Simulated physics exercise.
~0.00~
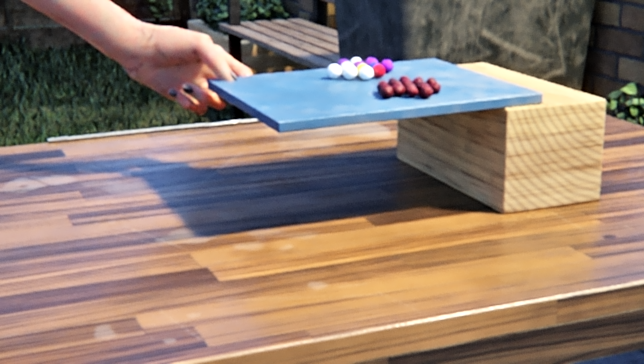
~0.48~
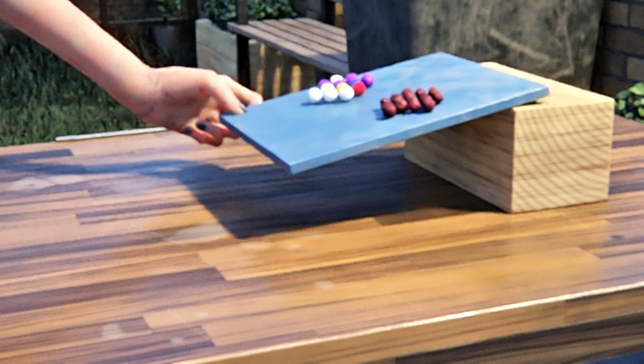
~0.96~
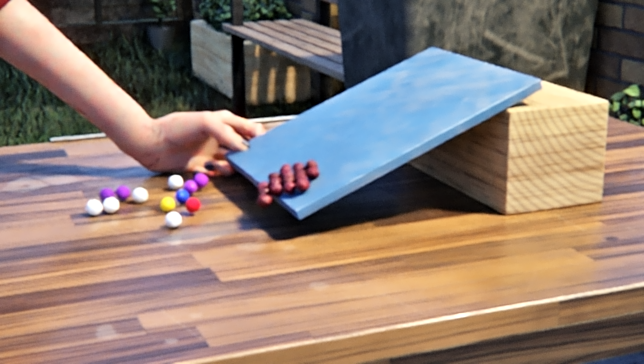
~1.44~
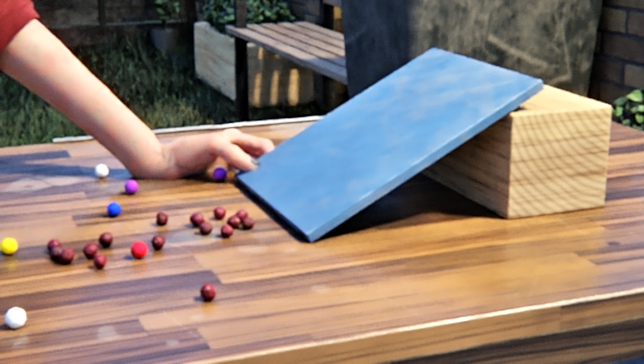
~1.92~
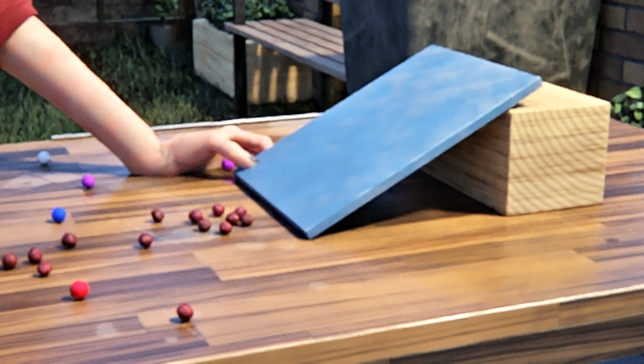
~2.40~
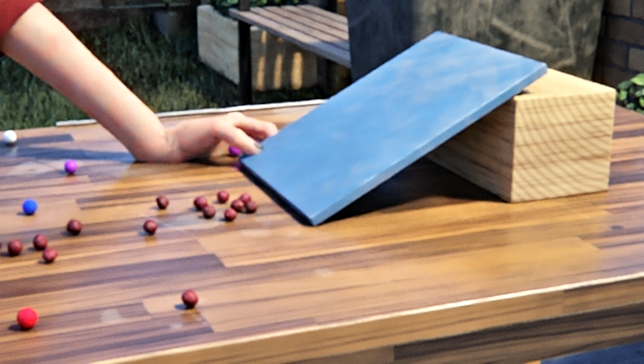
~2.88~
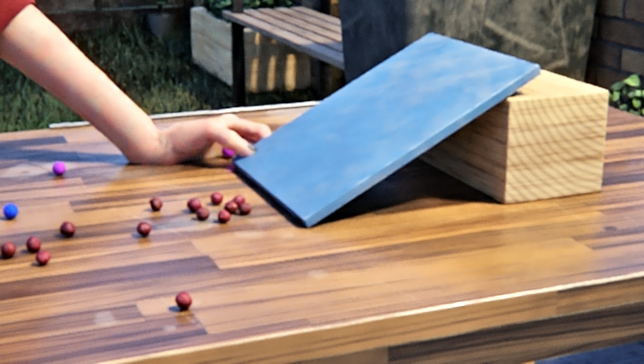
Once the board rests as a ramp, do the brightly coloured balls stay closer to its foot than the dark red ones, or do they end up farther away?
They end up farther away. The bright balls from the far side of the board roll well off to the left, while most of the dark red ones stop nearer the foot of the ramp.
A blue board slopes across a sunlit wooden table outdoors, seen from the front and slightly above, its right end on a pale wooden block and its left end in a hand. White, purple and other bright balls sit toward its far side, with dark red ones nearer the viewer. As the hand lowers its end, the bright balls roll off to the left first, and the dark red ones follow. The board comes to rest as a ramp. Most dark red balls finish near its foot, while the bright ones spread farther left, many out of view.
